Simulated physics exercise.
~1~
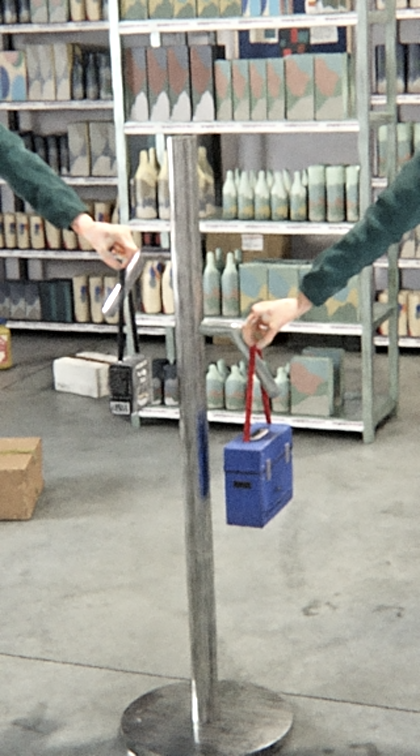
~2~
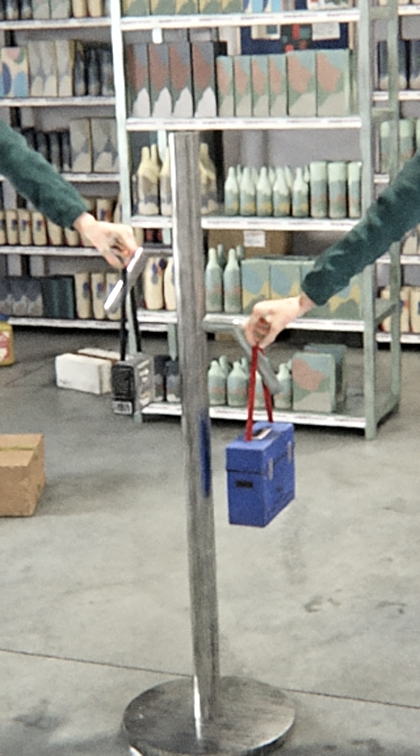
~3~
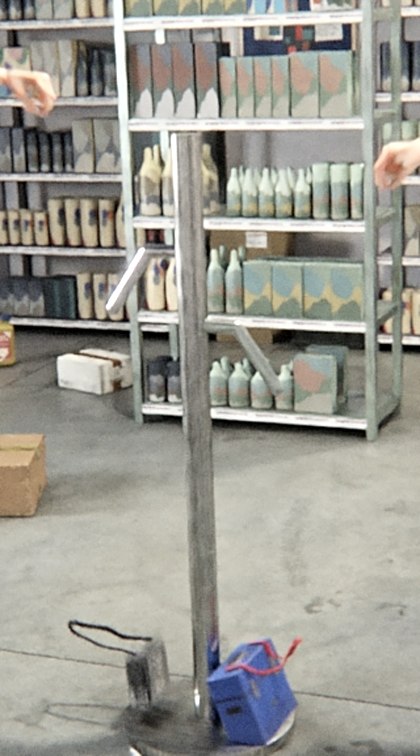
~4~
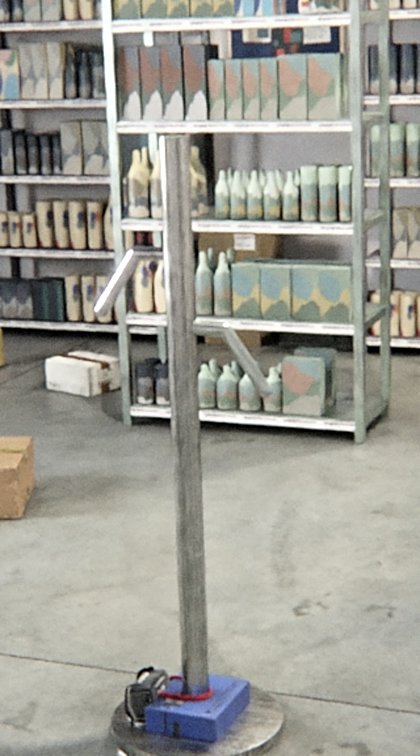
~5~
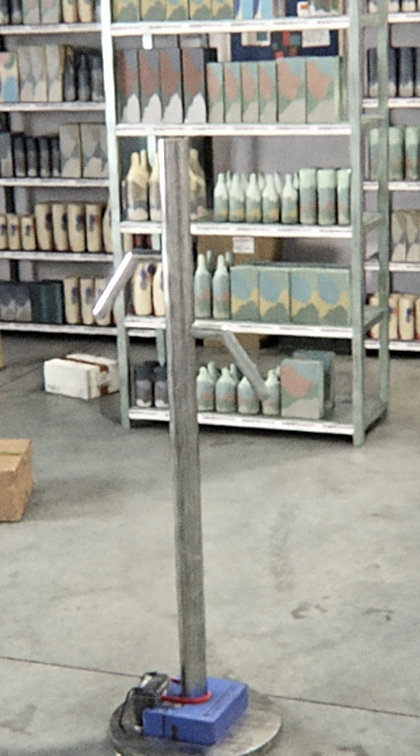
Blue case and black pouch dropping from a metal stand's side pegs as two hands let go, both ending at its base.
